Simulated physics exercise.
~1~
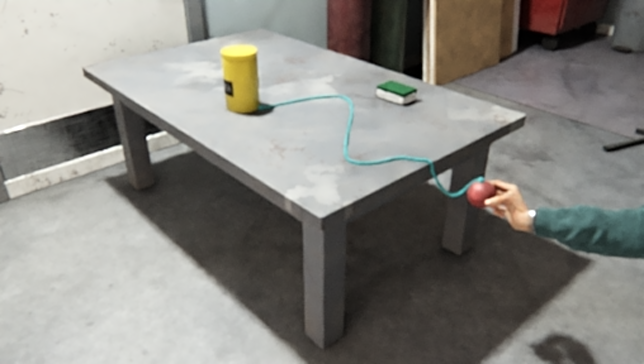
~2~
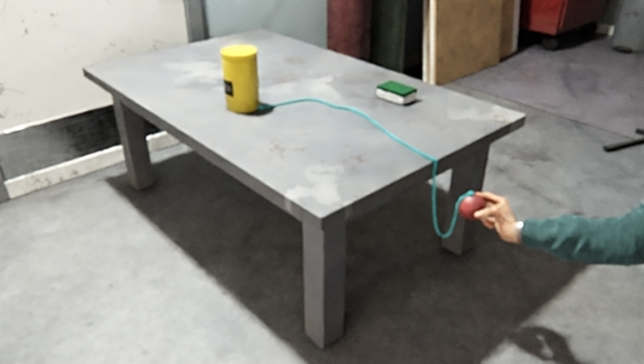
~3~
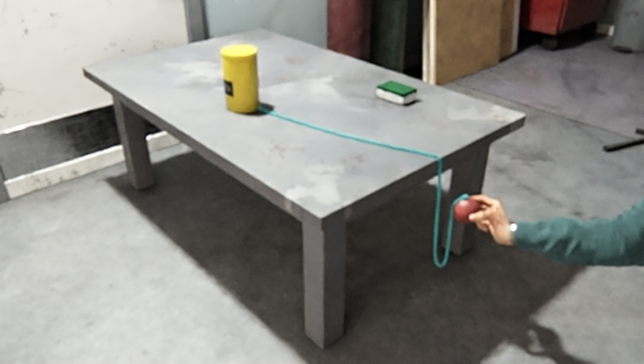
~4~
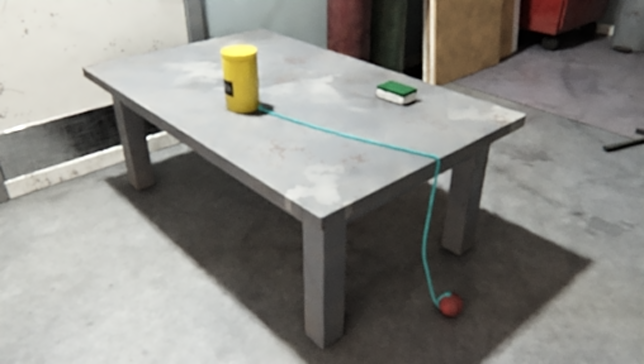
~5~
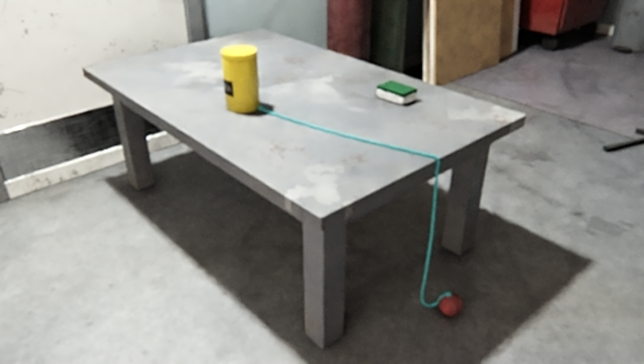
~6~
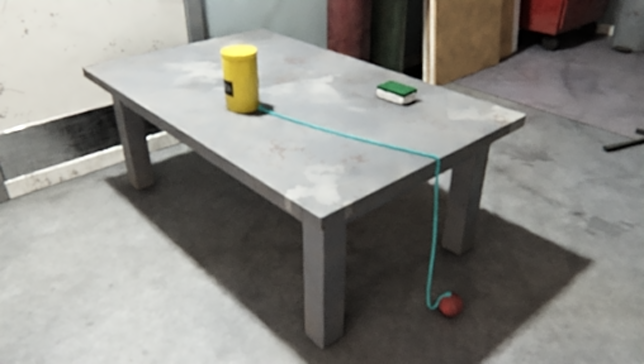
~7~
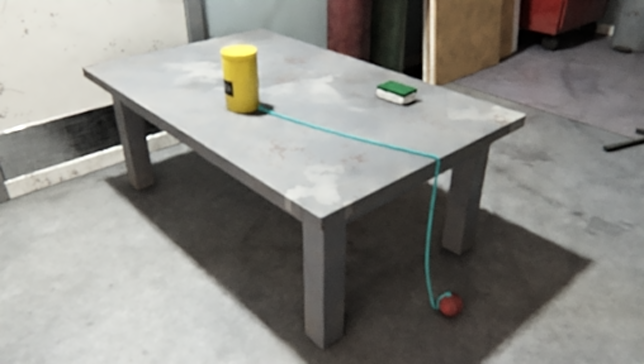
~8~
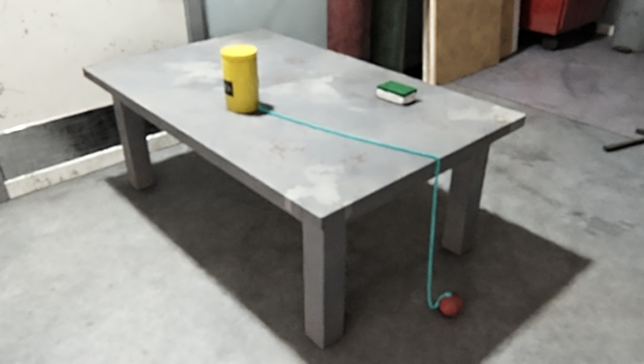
A grey workbench stands on a concrete floor, seen from above and at an angle by a still camera, with boards and a red object in the background. A yellow canister sits toward the back left of the top, a green and white sponge lies to its right, and a teal shoelace runs from the canister's base to a red ball held by a hand at the right. The hand lowers the ball past the table's edge, and the lace straightens across the top. The ball is released and drops to the floor, the hand gone. It rests there, lace hanging over the edge, while canister and sponge stay put.
